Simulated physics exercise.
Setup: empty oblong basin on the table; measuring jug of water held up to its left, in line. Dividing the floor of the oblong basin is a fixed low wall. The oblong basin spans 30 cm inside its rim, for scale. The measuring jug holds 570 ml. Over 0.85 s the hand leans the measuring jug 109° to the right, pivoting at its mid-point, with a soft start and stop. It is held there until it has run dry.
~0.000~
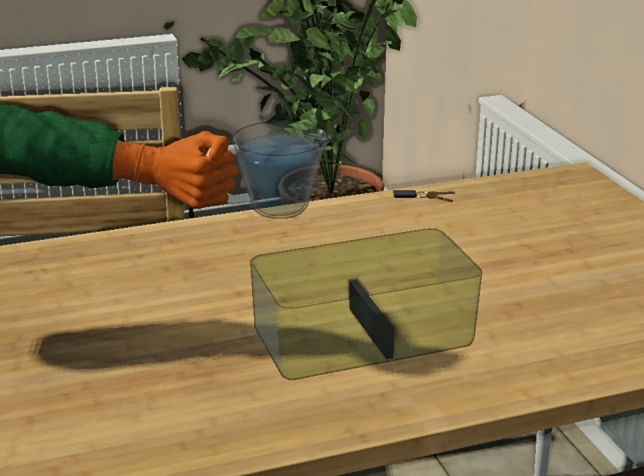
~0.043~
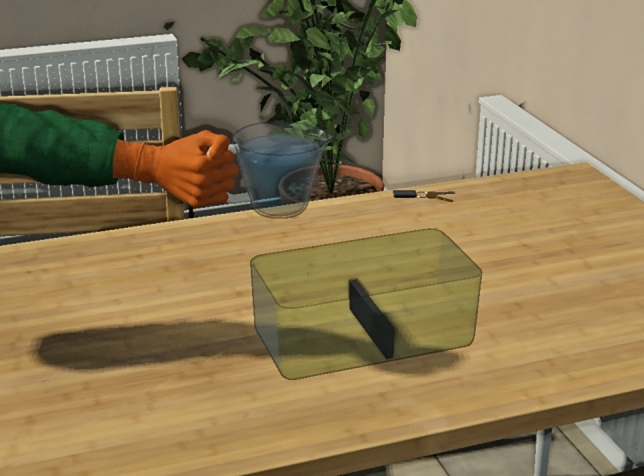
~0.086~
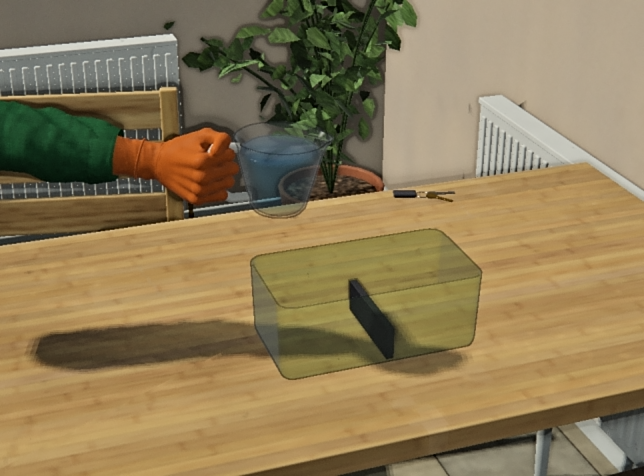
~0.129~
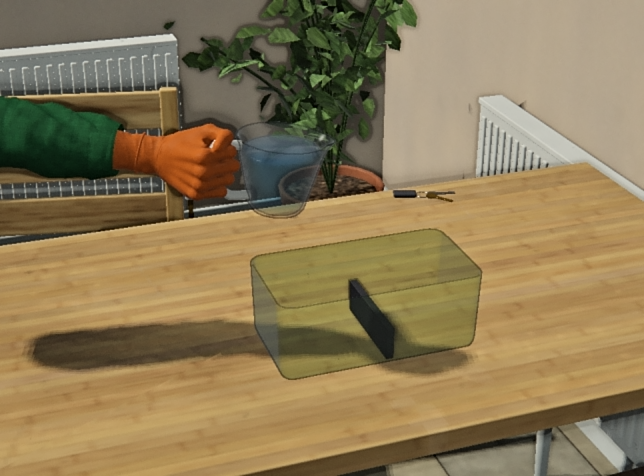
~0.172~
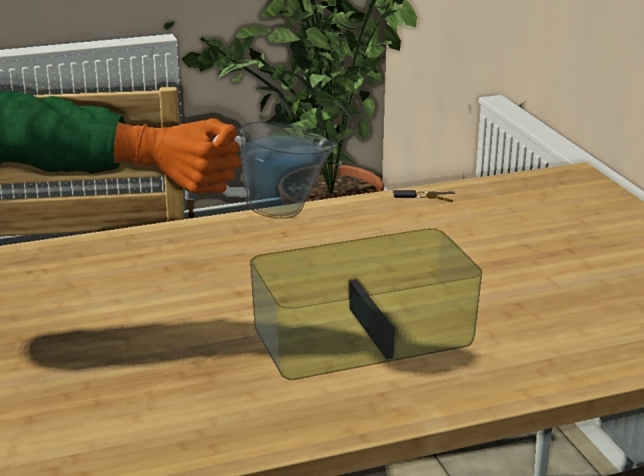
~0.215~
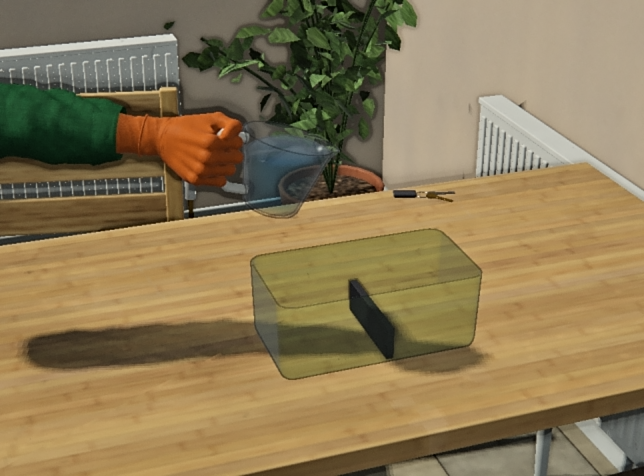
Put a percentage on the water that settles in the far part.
Roughly 42 per cent ends up there.
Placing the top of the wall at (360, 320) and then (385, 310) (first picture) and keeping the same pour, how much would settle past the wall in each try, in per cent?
I'd say 70 percent on the first go, 20 percent on the next.
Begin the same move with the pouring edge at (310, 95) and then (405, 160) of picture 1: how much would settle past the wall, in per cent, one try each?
20 per cent first, 85 per cent second.
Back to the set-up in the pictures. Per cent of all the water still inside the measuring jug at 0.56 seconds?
About 52 percent.
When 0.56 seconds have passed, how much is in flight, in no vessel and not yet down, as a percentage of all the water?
34 %.
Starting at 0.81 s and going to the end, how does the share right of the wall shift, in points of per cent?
Result: An increase, close to 1.
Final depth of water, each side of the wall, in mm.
14 mm left, 12 mm right.
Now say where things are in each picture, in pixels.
In the first picture, it leans 0°; its right rim is at (331, 133); the water meets the walls at (238, 152) and (318, 142); the oblong basin's rim runs from (264, 284) to (461, 251); the wall's top is at (371, 304).
In the second picture, it leans 1°; its right rim is at (332, 133); the water meets the walls at (238, 152) and (318, 143).
In the third picture, it leans 3°; its right rim is at (333, 135); the water meets the walls at (239, 151) and (319, 143).
In the fourth picture, it leans 6°; its right rim is at (335, 138); the water meets the walls at (241, 150) and (320, 144).
In the fifth picture, it leans 11°; its right rim is at (337, 142); the water meets the walls at (243, 151) and (323, 145).
In the sixth picture, it leans 16°; its right rim is at (339, 148); the water meets the walls at (246, 152) and (328, 146).
By 0.56 s the tilt is 80° and 53 per cent is still to pour, 1 is left of the wall and 13 right of it.
By 0.81 s the tilt is 108° and 4 per cent is still to pour, 43 is left of the wall and 41 right of it.
By 1.07 s the tilt is 109° and 0 per cent is still to pour, 57 is left of the wall and 41 right of it.
By 1.35 s the tilt is 109° and 0 per cent is still to pour, 57 is left of the wall and 42 right of it.
At rest 57 per cent lies left of the wall, 42 right of it and 2 outside.
